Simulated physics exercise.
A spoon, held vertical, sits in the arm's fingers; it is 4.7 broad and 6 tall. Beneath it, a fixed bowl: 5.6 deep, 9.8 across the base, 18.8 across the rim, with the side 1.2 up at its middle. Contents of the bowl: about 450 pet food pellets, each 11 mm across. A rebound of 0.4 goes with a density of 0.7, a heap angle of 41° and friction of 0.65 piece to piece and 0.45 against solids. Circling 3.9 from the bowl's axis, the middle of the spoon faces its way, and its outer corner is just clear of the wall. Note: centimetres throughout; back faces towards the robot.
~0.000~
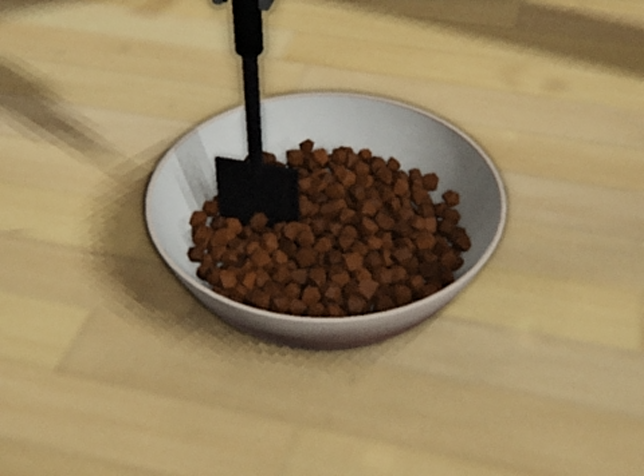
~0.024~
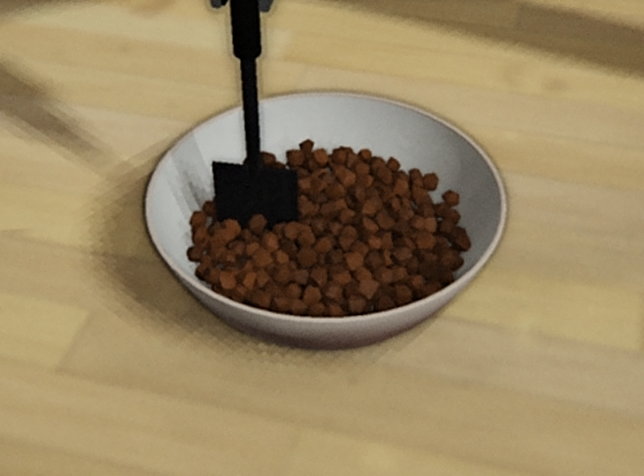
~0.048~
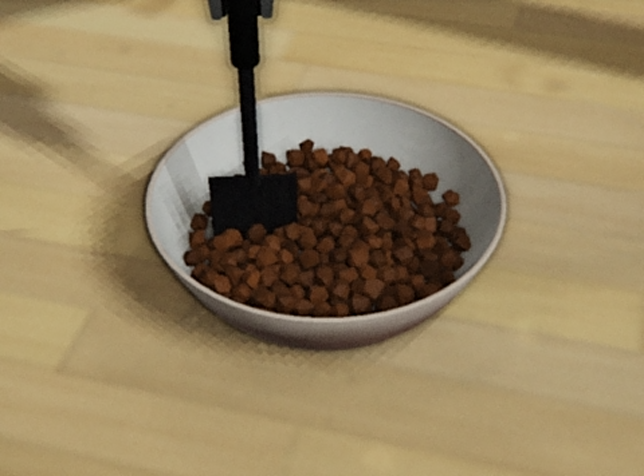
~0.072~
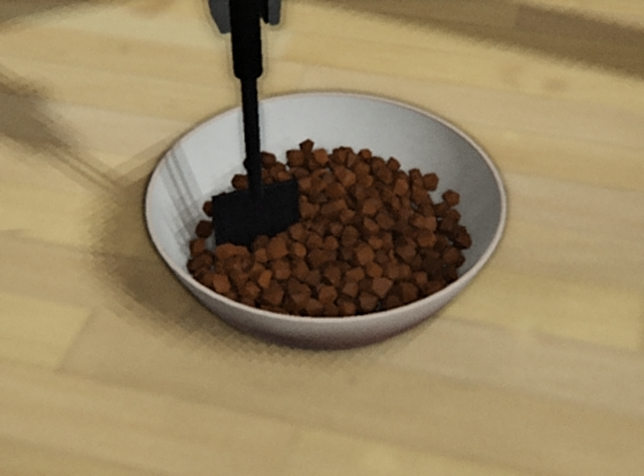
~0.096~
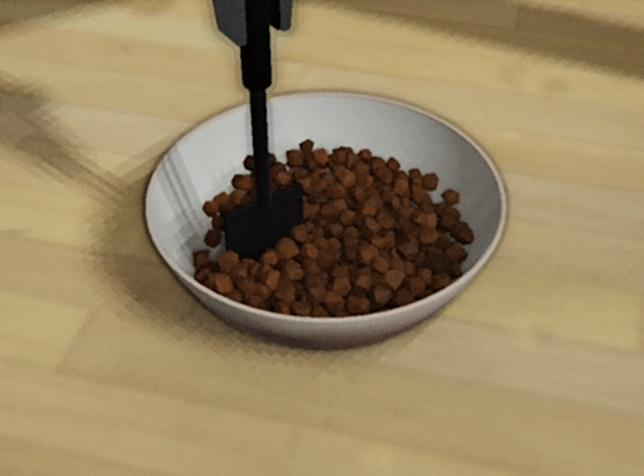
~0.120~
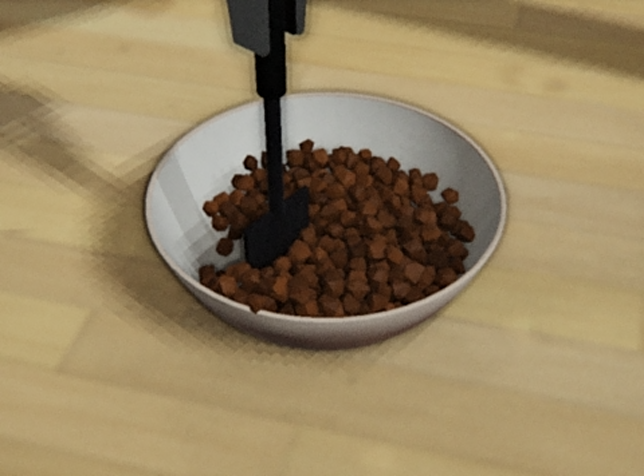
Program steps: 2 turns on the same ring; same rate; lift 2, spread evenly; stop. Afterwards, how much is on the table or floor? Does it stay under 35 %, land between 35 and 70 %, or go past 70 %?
It stays under 35 %.
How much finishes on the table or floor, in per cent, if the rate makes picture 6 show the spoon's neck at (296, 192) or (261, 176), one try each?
It comes to close to 35 per cent and close to 20 per cent.
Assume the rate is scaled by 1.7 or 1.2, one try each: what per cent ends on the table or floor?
Some 50 and 35 per cent.
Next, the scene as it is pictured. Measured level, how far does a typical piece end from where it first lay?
9 cm.
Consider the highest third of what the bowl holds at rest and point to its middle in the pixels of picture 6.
The centre sits around (327, 230) in the last picture.
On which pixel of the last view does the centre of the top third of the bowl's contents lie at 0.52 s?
I'd point to somewhere close to (238, 168).
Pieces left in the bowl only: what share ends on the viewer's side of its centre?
Roughly 50 percent of it.
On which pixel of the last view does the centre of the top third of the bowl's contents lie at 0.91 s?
(402, 199).
By 0.52 s, 322° round, highest piece 8 above the table; 369 in the bowl, 70 on the table or floor, 10 in flight or on the tool.
By 0.91 s, 219° round, highest piece 7 above the table; 334 in the bowl, 115 on the table or floor.
By 1.31 s, 0° round, highest piece 5 above the table; 331 in the bowl, 118 on the table or floor.
By 2.01 s, 0° round, highest piece 5 above the table; 331 in the bowl, 118 on the table or floor.
Final count, 331 in the bowl, 118 on the table or floor. That is 26 % on the table or floor.
